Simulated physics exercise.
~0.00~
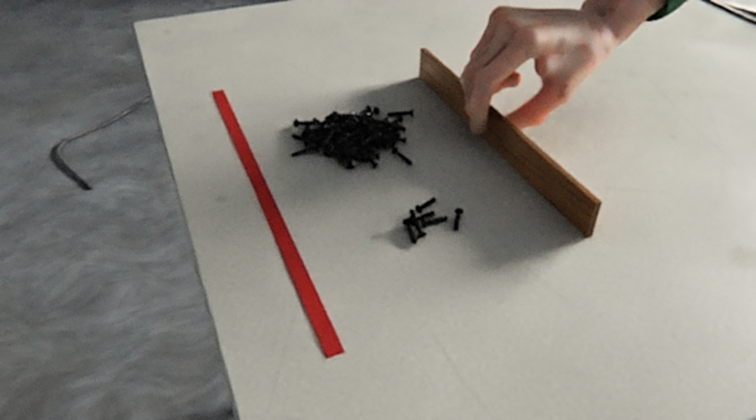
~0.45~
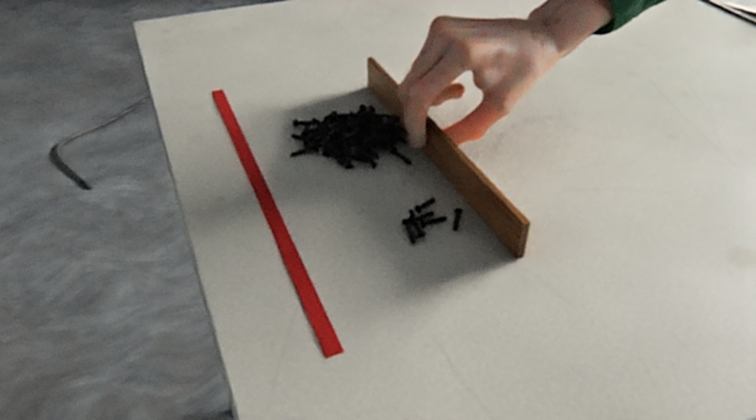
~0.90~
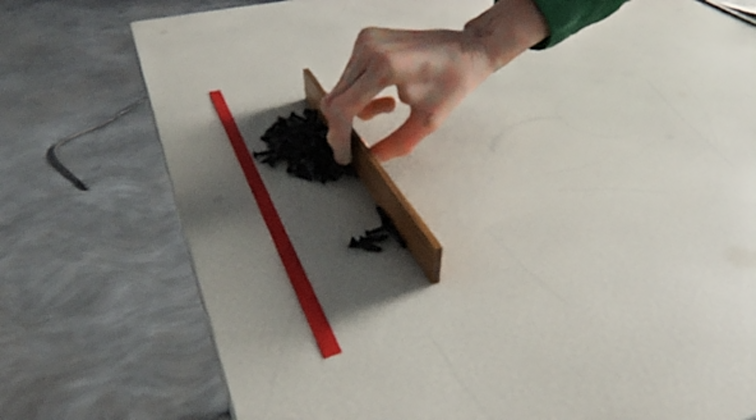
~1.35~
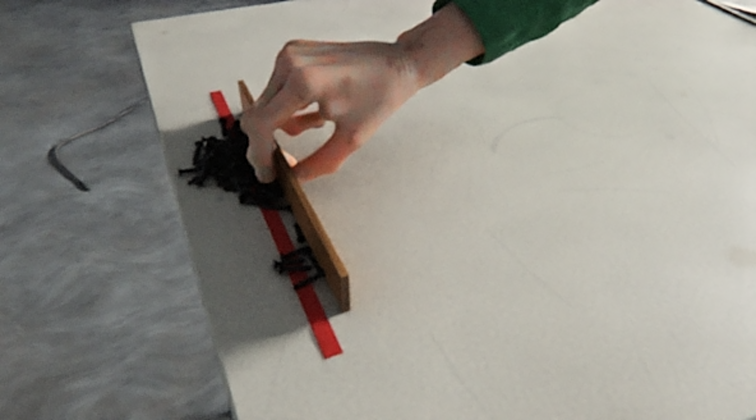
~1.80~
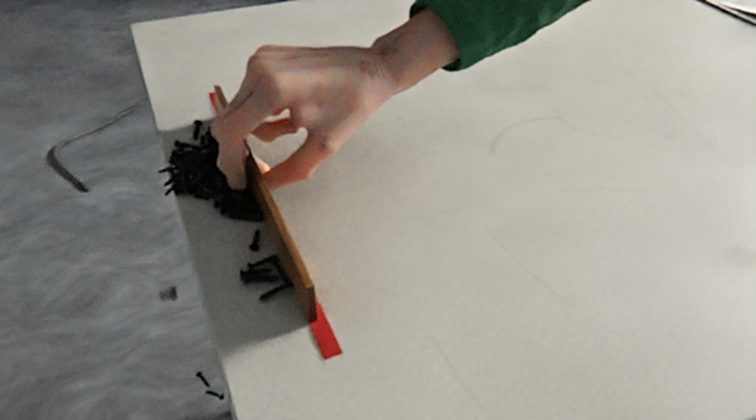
A pale tabletop beside a grey, furry-looking surface is seen from above at an angle, in a slightly swaying view. A strip of red tape runs near the left edge, with a large heap of black screws and a smaller cluster nearer the viewer lying to its right. A hand in a green sleeve holds an upright wooden strip and slides it left, gathering both groups and pushing them across the tape. The strip comes to rest along the tape. The smaller group stays on the table, while a few screws from the larger heap go over the edge.
